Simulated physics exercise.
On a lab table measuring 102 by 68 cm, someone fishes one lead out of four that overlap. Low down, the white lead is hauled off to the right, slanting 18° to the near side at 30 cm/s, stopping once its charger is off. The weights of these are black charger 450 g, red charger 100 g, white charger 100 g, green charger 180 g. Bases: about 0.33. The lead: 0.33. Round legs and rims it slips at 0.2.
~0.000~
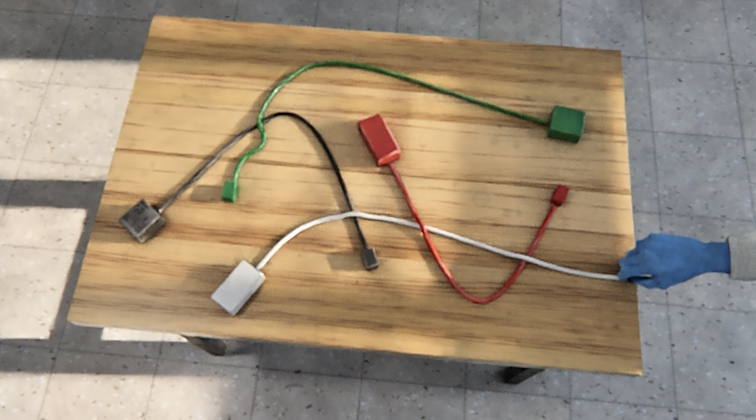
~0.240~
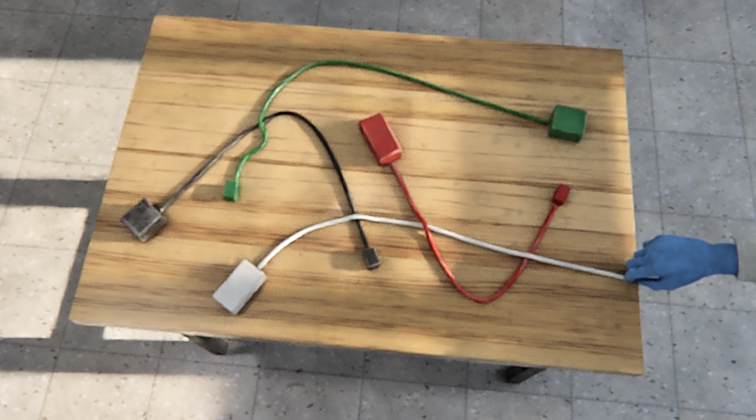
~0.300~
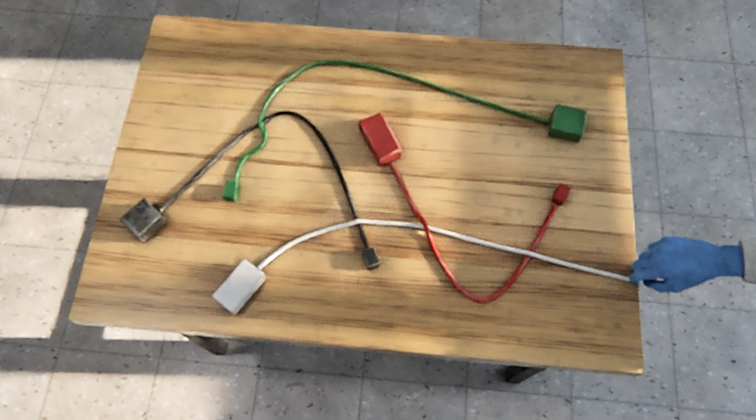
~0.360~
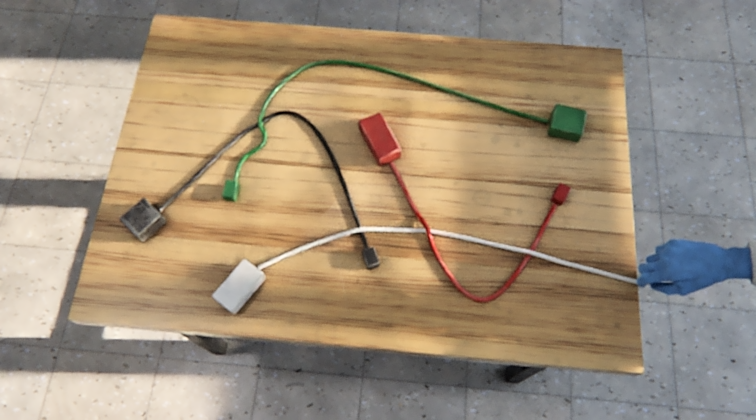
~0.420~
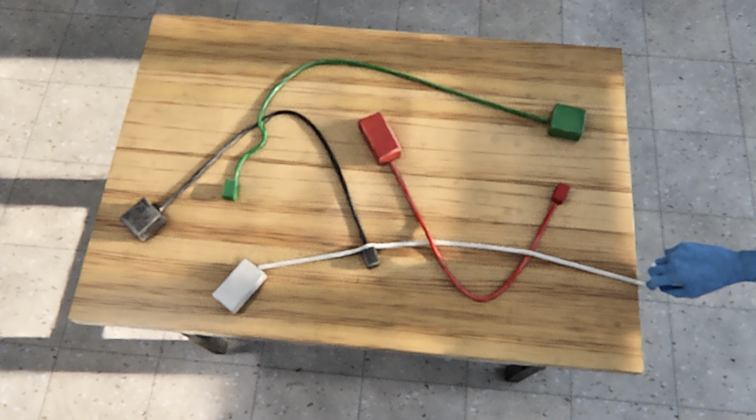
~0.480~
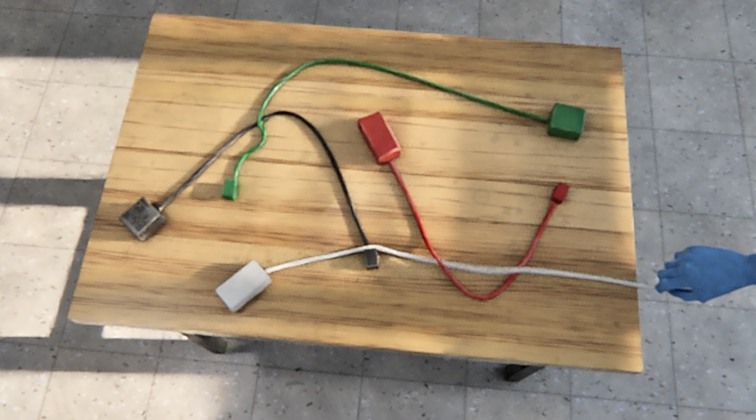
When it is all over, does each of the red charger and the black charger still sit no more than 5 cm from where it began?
Red charger: No, further off; black charger: No, further off.
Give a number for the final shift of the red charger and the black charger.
About: Red charger off the top, black charger 25 cm.
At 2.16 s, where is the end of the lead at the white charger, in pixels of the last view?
Near (531, 289).
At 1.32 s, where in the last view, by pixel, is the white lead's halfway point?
I'd say roughly (594, 302) in the last picture.
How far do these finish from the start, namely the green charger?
The green charger ends roughly 0 cm from its start.
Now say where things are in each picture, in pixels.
The first picture shows shows, red charger (379, 136); black charger (139, 218); crossings (253, 122) green over black, (358, 214) white over black, (416, 225) red over white, (525, 258) white over red; white lead runs through (515, 256) (432, 230) (358, 214) (287, 238); grip (627, 278).
In the second picture, shows, white lead runs through (437, 230) (291, 239); grip (633, 280).
In the third picture, shows, white lead runs through (442, 232) (294, 243); grip (639, 282).
In the fourth picture, shows, white lead runs through (448, 234) (298, 250); grip (646, 284).
In the fifth picture, shows, white lead runs through (455, 244) (302, 261); grip (655, 287).
The sixth picture shows shows, red charger (379, 134); black charger (139, 216); white lead runs through (549, 272) (462, 267) (385, 250) (309, 260); grip (664, 291).
At 1.3 s, the white lead's tail end at (393, 266); white charger 23 cm off its start, black plug 6 cm off its start.
At 2.2 s, the white lead's tail end at (531, 289); black charger 3 cm off its start, white charger 49 cm off its start, black plug 32 cm off its start.
At 3.0 s, the white lead has left the top; black charger 24 cm off its start at (266, 239), red charger 19 cm off its start at (457, 190), white charger 74 cm off its start at (654, 337).
At 3.8 s, the white lead has left the top; red charger over the edge, black charger 24 cm off its start, white charger over the edge.
At 4.3 s, the white lead has left the top; red charger over the edge, black charger 24 cm off its start at (266, 239), white charger over the edge, red plug over the edge.
